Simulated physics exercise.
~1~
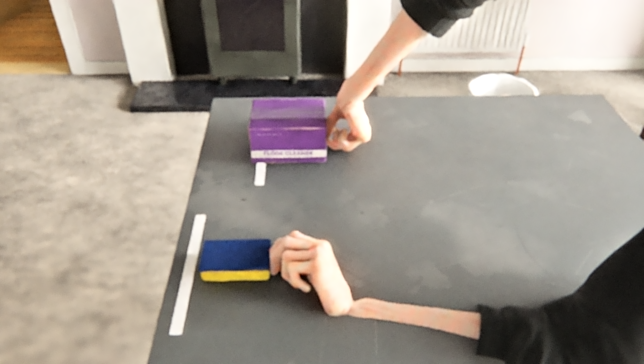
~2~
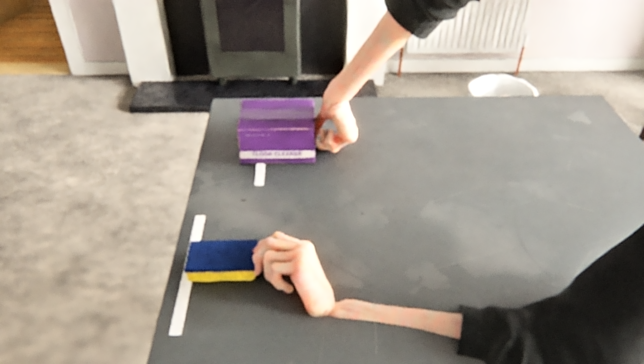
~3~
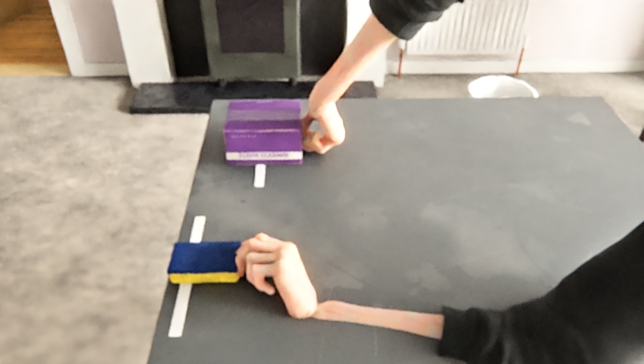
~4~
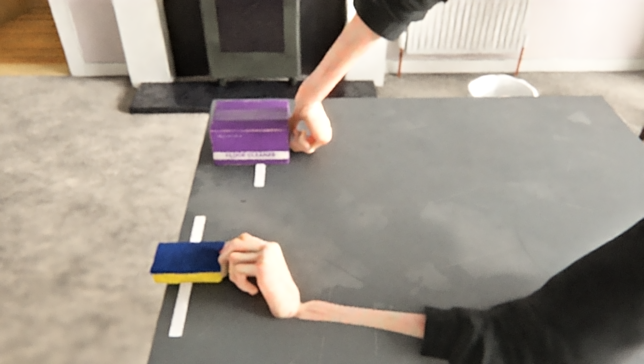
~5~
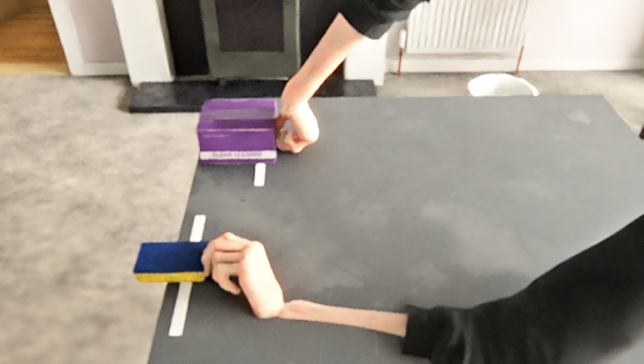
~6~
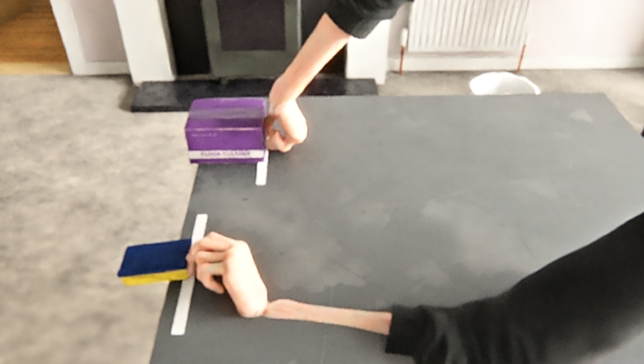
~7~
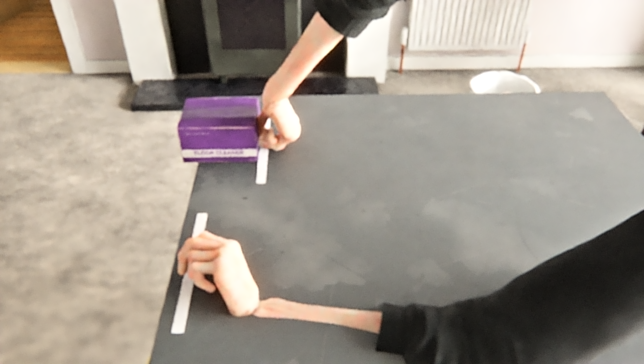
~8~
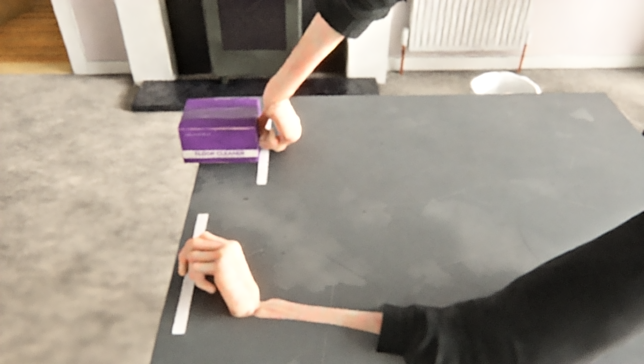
On a dark grey tabletop in a room with a fireplace and a pale carpet, two hands reach in from the right, one behind a purple box and the other behind a blue and yellow sponge. Strips of white tape mark the two lanes near the left edge. The hands push both things steadily left, and the sponge slides across its tape and out past the table's edge. It sticks out further, then tilts downward and drops out of sight. The purple box stops at the edge, still on the table, with both hands resting at the tape.
